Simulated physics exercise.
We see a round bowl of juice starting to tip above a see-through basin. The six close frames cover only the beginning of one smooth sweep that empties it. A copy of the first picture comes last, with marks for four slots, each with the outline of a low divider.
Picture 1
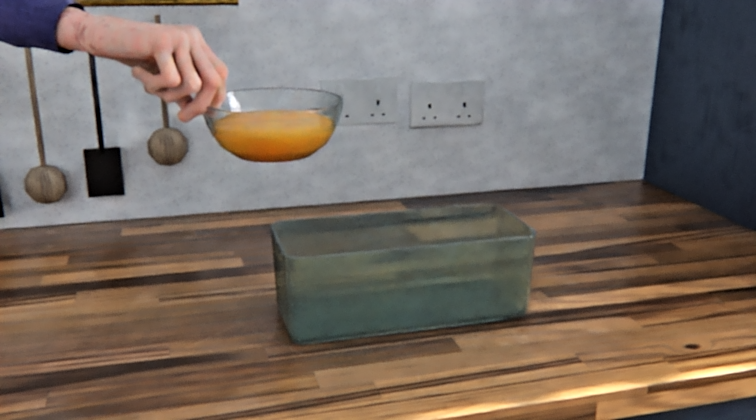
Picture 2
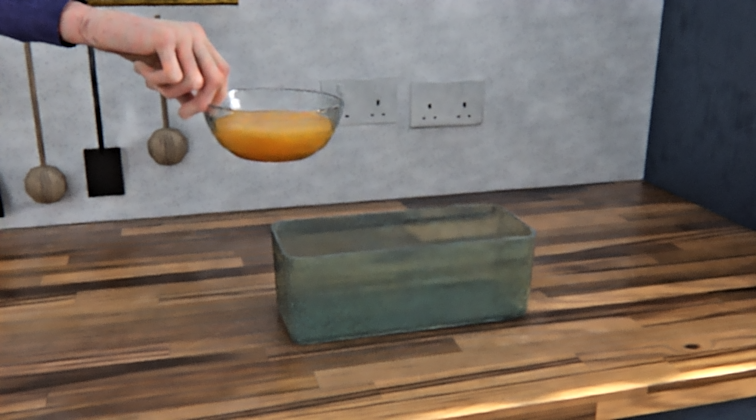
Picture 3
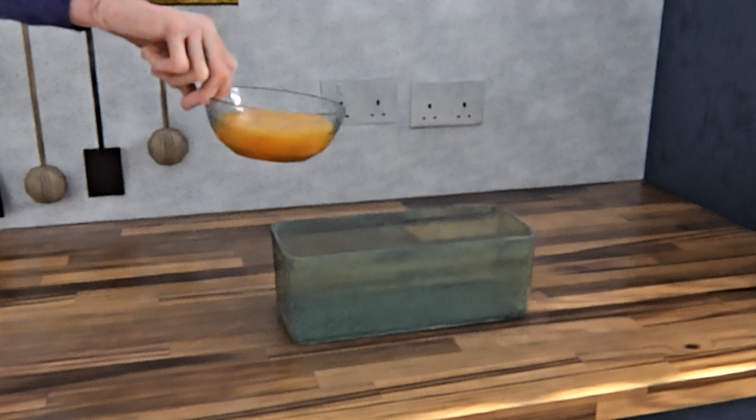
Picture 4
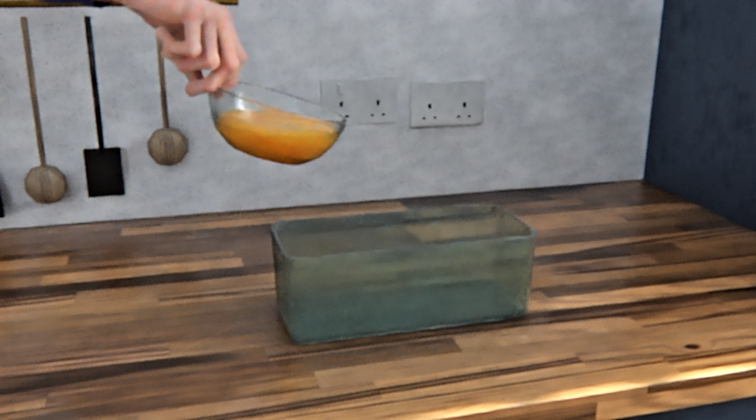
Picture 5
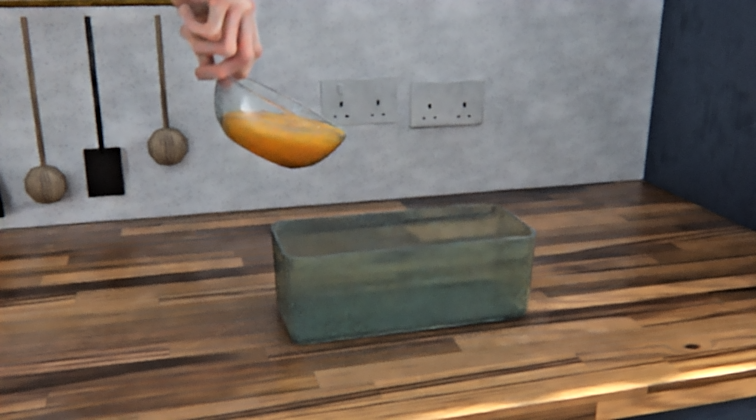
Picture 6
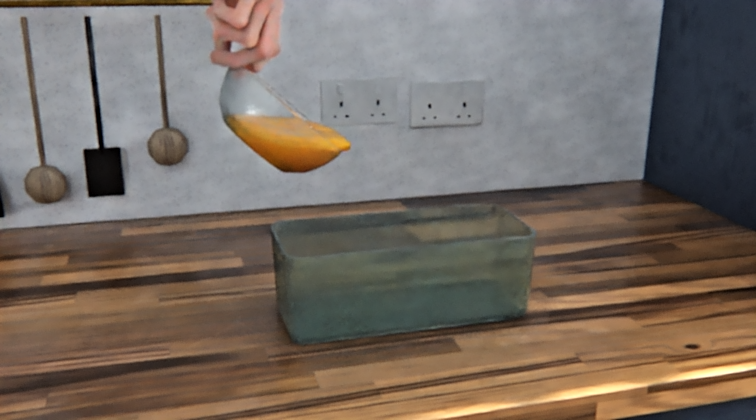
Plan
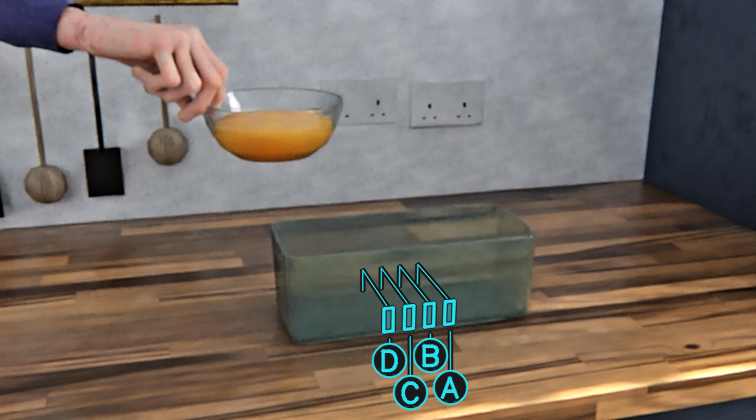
A round glass bowl of orange juice, held at its left rim by a hand, hangs nearly level above a see-through basin on a wooden counter. The hand rises and moves right, tilting the bowl further and further, its right side lowering, until juice just crosses the lower lip.
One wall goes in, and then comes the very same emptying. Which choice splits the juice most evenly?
D.
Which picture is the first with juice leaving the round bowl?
In picture 6.
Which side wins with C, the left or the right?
The left one.
In cyan, A at (450, 331); B at (430, 333); C at (410, 336); D at (389, 338).
Choosing A, about 76 % ends left of the wall and 19 % right of it; 5 % is lost outside.
Choosing B, about 69 % ends left of the wall and 21 % right of it; 10 % is lost outside.
Choosing C, about 73 % ends left of the wall and 19 % right of it; 9 % is lost outside.
Choosing D, about 48 % ends left of the wall and 48 % right of it; 4 % is lost outside.
